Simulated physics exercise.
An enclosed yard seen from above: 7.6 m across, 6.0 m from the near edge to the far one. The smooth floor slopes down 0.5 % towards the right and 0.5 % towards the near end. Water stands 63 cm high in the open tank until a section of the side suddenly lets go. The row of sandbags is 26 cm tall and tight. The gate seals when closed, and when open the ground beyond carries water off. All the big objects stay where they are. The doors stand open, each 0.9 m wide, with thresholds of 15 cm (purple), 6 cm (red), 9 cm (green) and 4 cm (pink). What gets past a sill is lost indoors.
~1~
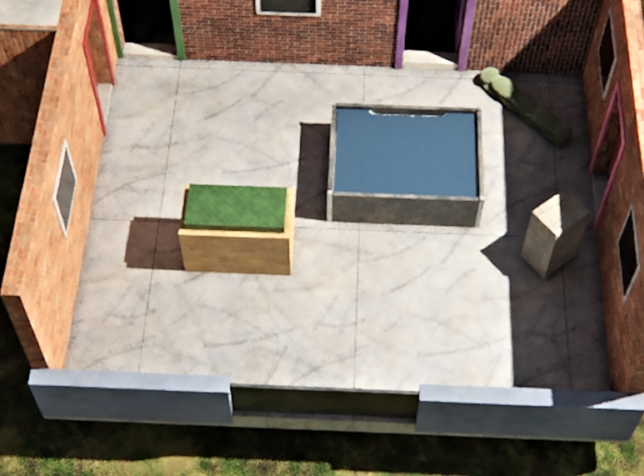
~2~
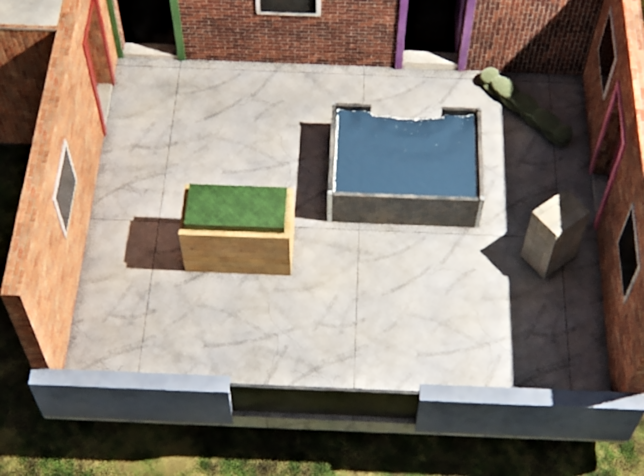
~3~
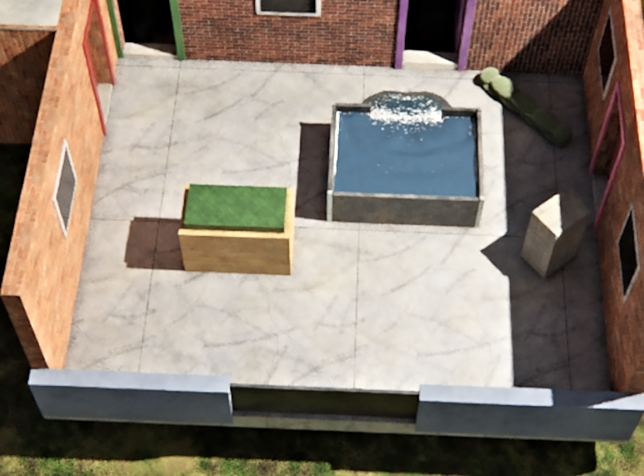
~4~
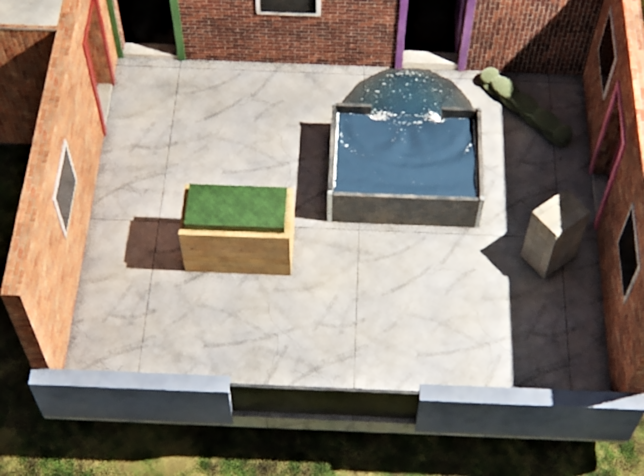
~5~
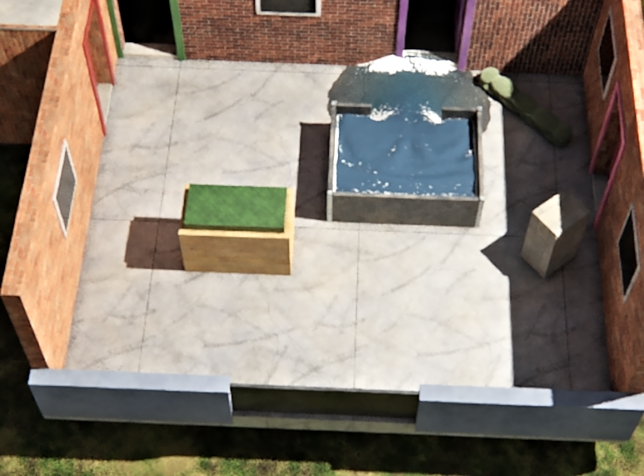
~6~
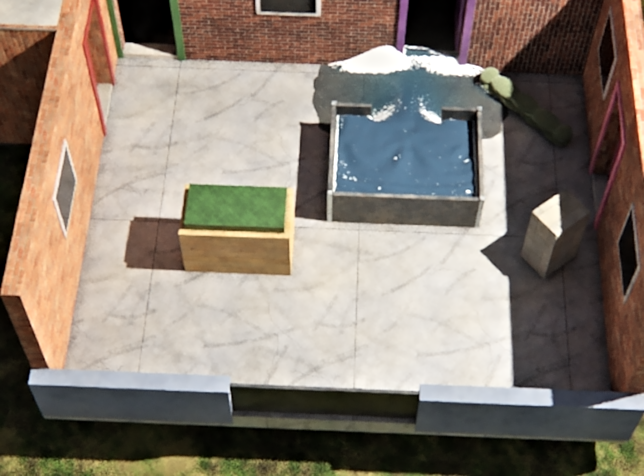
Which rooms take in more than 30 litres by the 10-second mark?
Door by door: At the purple door it exceeds the limit; at the red door it exceeds the limit; at the green door it keeps below the limit; at the pink door it goes over the limit.
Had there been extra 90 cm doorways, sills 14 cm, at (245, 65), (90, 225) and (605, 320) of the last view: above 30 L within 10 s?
In turn: Under, under, not over.
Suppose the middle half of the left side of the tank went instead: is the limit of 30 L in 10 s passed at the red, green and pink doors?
Against that limit: Red past it, green over, pink below.
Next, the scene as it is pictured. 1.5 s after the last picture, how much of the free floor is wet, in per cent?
Some 25 per cent of it.
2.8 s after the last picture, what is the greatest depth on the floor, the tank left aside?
Up to some 25 cm.
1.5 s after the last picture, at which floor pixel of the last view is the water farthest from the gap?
Near (129, 62).
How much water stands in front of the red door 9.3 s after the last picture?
Some 4.5 cm.
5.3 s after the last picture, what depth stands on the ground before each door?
In cm: Purple 14, red 9, green 7, pink 8.
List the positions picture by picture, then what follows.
Still water, 63 cm deep, in the open tank at (406, 154), in the first picture.
Water pours out on the open tank's far side and has run 0.6 m, to a hidden place; typically 9 cm deep outside, 63 cm at the open tank's back, in the second picture.
The front is at (438, 100), 0.9 m from the gap on the open tank's far side; 1.0 m2 of floor is under water; 63 cm left at the back of the open tank, in the third picture.
The front is at (423, 73), 1.3 m from the gap on the open tank's far side; 1.9 m2 of floor is under water; 60 cm left at the back of the open tank, in the fourth picture.
The front is at (463, 72), 1.7 m from the gap on the open tank's far side; 2.8 m2 of floor is under water; 55 cm left at the back of the open tank, in the fifth picture.
The front is at (489, 73), 1.9 m from the gap on the open tank's far side; 3.4 m2 of floor is under water; 54 cm left at the back of the open tank, in the sixth picture.
Then, 0.7 s after the last picture water covers 10 % of the floor and is deepest (40 cm) near (393, 72); purple door 37 cm at the sill, 106 L in, red door not reached, green door not reached, pink door not reached.
Then, 1.5 s after the last picture water covers 25 % of the floor and is deepest (36 cm) near (482, 75); purple door 32 cm at the sill, 209 L in, red door not reached, green door 4 cm at the sill, 0 L in, pink door not reached.
Then, 2.8 s after the last picture water covers 40 % of the floor and is deepest (25 cm) near (482, 75); purple door 24 cm at the sill, 277 L in, red door 13 cm at the sill, 25 L in, green door 7 cm at the sill, 1 L in, pink door 8 cm at the sill, 2 L in.
Then, 5.3 s after the last picture water covers 70 % of the floor and is deepest (15 cm) near (471, 75); purple door 14 cm at the sill, 309 L in, red door 9 cm at the sill, 56 L in, green door 7 cm at the sill, 3 L in, pink door 8 cm at the sill, 29 L in.
Then, 9.3 s after the last picture water covers 90 % of the floor and is deepest (8 cm) near (595, 228); purple door 7 cm at the sill, 309 L in, red door 4 cm at the sill, 63 L in, green door 5 cm at the sill, 3 L in, pink door 6 cm at the sill, 64 L in.
